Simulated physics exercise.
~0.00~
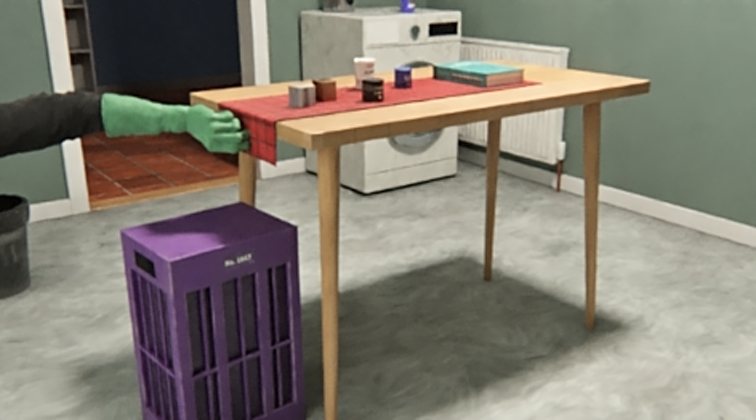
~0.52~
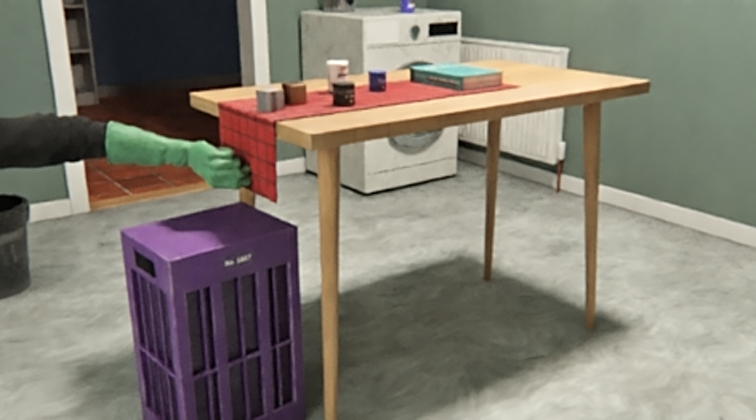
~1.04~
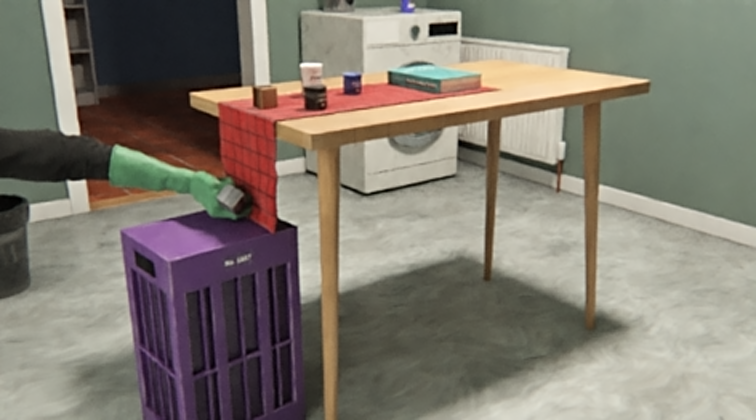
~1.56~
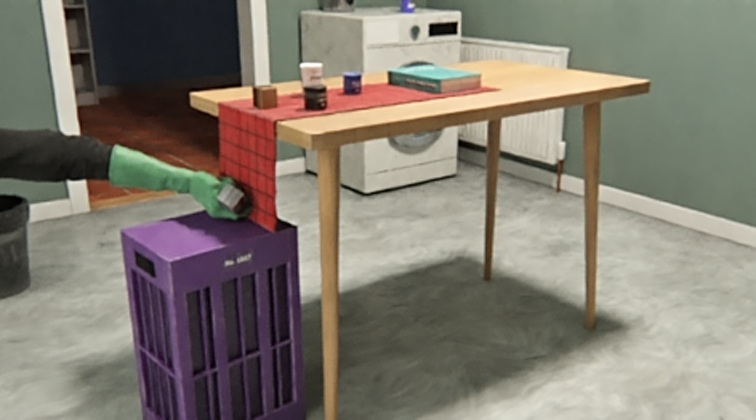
A room with green walls and a grey floor is seen from a fixed view, with a doorway at the left and a white washing machine behind a wooden table. A red cloth on the table carries a grey cube, a brown cube, a black pot and a white can, with a blue container and a teal book farther right. A green-gloved hand pulls the hanging end toward a purple crate, drawing the items left. The grey cube goes over the edge and tips against the glove. Finally, the hem rests on the crate, while the other items remain on the table.
